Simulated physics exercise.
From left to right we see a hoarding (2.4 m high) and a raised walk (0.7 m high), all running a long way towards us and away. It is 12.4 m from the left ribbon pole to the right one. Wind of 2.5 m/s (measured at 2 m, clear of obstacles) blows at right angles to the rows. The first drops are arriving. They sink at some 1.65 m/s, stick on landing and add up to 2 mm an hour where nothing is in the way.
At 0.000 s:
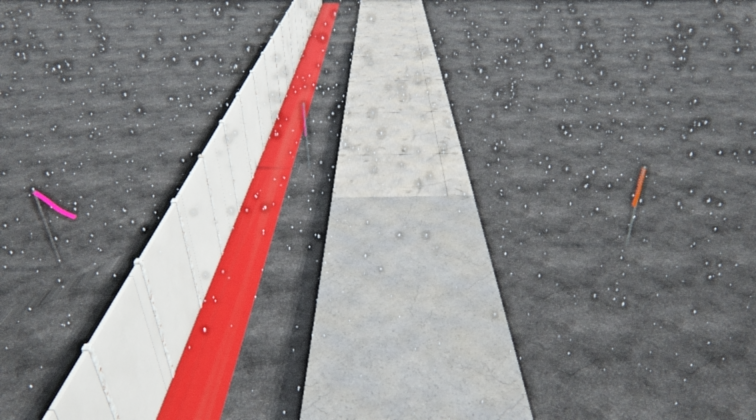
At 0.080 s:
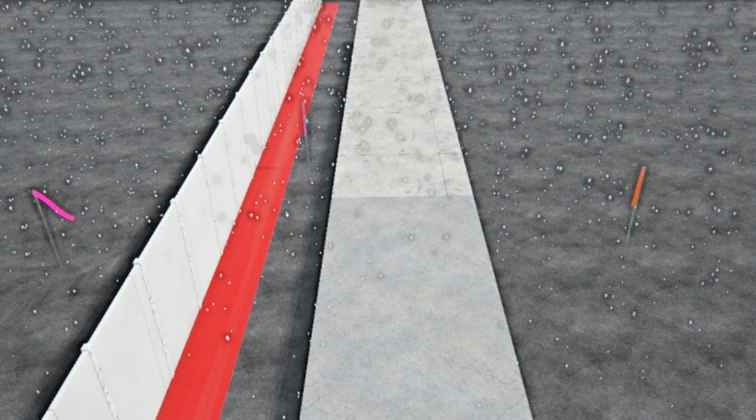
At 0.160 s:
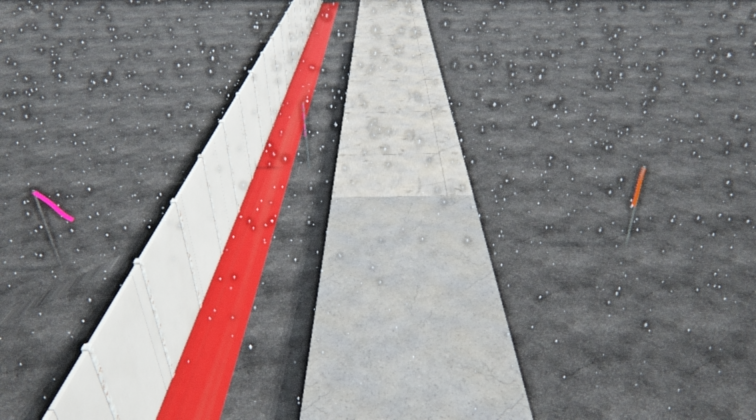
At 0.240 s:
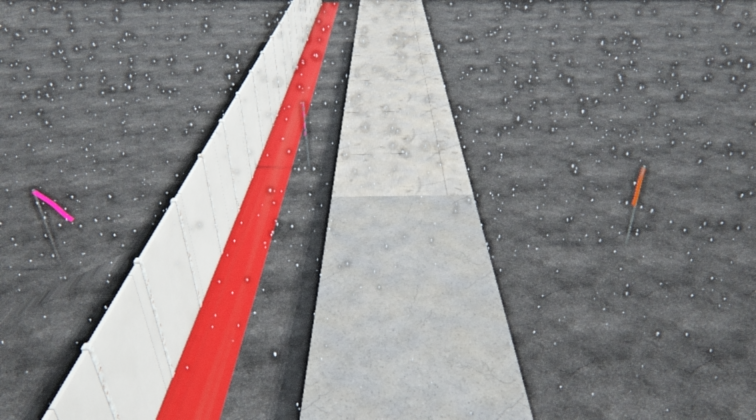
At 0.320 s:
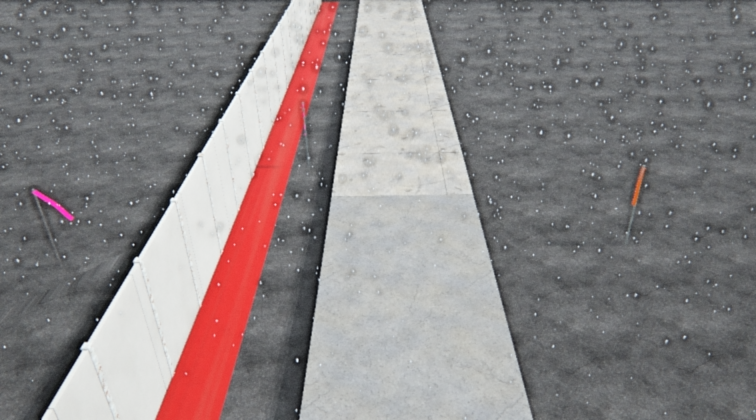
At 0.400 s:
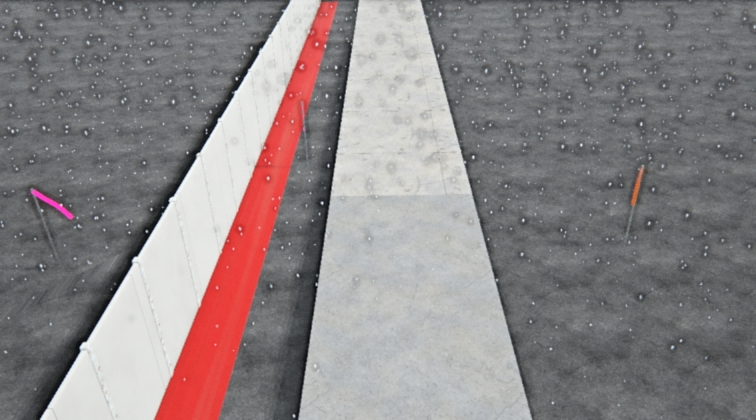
The footage shows a white hoarding edged in red beside a pale raised walk on dark ground, as scattered drops shift across the view; the pink ribbon at left stirs slightly, while the orange one at right barely moves.
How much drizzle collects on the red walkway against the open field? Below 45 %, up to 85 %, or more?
On the red walkway: From 45 to 85 % of what open ground gets.
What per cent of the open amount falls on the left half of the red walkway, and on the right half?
Left about 40 %, right about 85 %.
In 10 minutes the red walkway collects 0.2 mm against 0.3 mm in the open.
In 30 minutes the red walkway collects 0.6 mm against 1.0 mm in the open.
In 60 minutes the red walkway collects 1.3 mm against 2.0 mm in the open, so the red walkway has 63 % of the open amount; the left half of it has 42 %, the right half 84 %.
